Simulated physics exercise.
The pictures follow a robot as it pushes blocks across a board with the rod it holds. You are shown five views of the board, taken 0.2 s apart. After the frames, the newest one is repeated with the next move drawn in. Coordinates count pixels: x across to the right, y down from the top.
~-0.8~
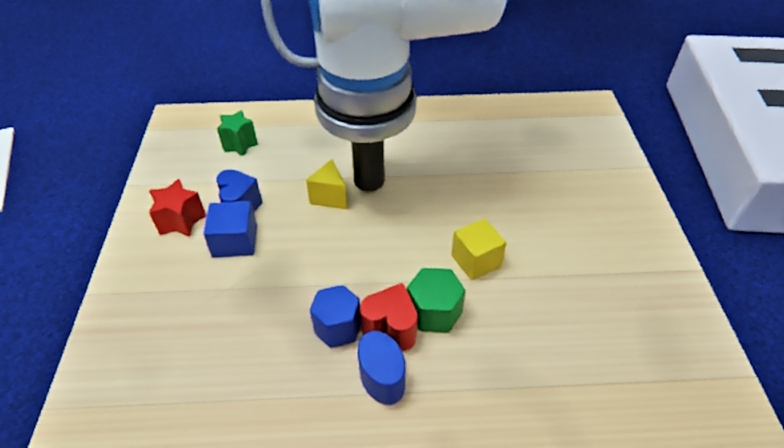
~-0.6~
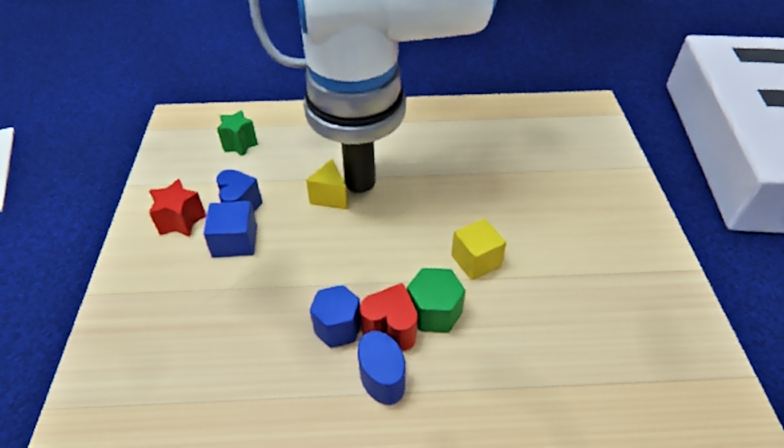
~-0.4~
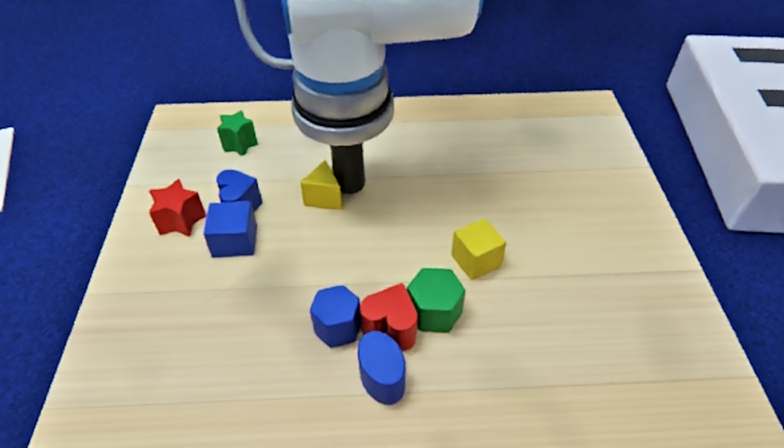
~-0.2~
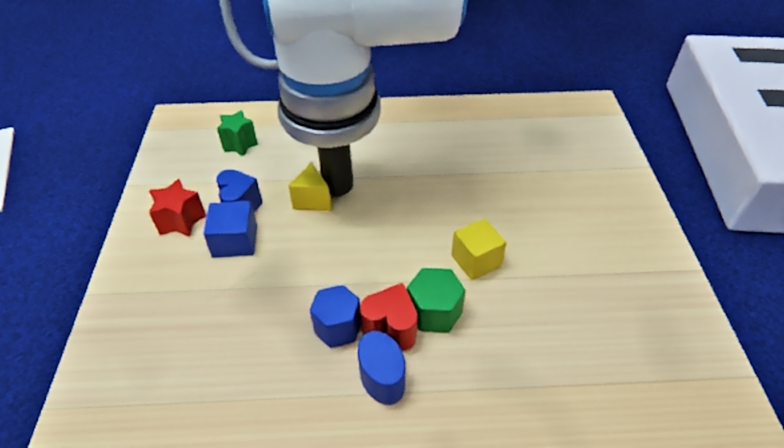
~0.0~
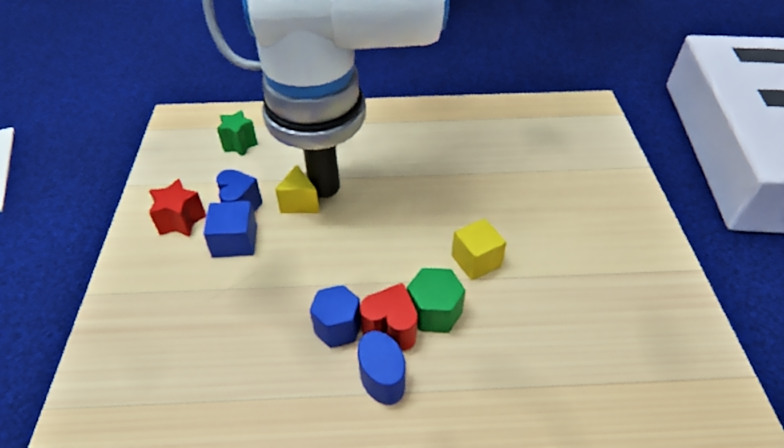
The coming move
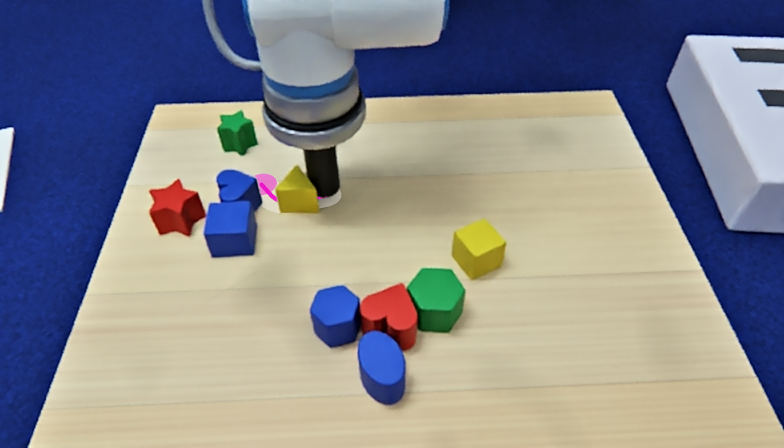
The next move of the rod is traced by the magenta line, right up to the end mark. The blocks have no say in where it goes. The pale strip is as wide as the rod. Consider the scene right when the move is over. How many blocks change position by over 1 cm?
My count: 2.
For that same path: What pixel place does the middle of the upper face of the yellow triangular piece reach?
Put as a pixel place, it's (245, 188).
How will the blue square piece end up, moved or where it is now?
The blue square piece is left alone.
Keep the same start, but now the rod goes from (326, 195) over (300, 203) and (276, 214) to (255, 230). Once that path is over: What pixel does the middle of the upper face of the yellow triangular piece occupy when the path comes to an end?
Located at (218, 207).
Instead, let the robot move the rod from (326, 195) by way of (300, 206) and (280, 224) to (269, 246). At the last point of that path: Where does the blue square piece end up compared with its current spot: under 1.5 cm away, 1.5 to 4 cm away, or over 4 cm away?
It ends 1.5 to 4 cm away.
The drawn path runs from (326, 195) over (300, 201) and (275, 199) to (261, 184).
What follows on the original path. Halfway along, rod at (284, 194); blue heart block at (225, 183); yellow triangular piece at (254, 189).
At the end, rod at (259, 176); blue square piece not moved; blue heart block at (216, 183); yellow triangular piece at (245, 188).
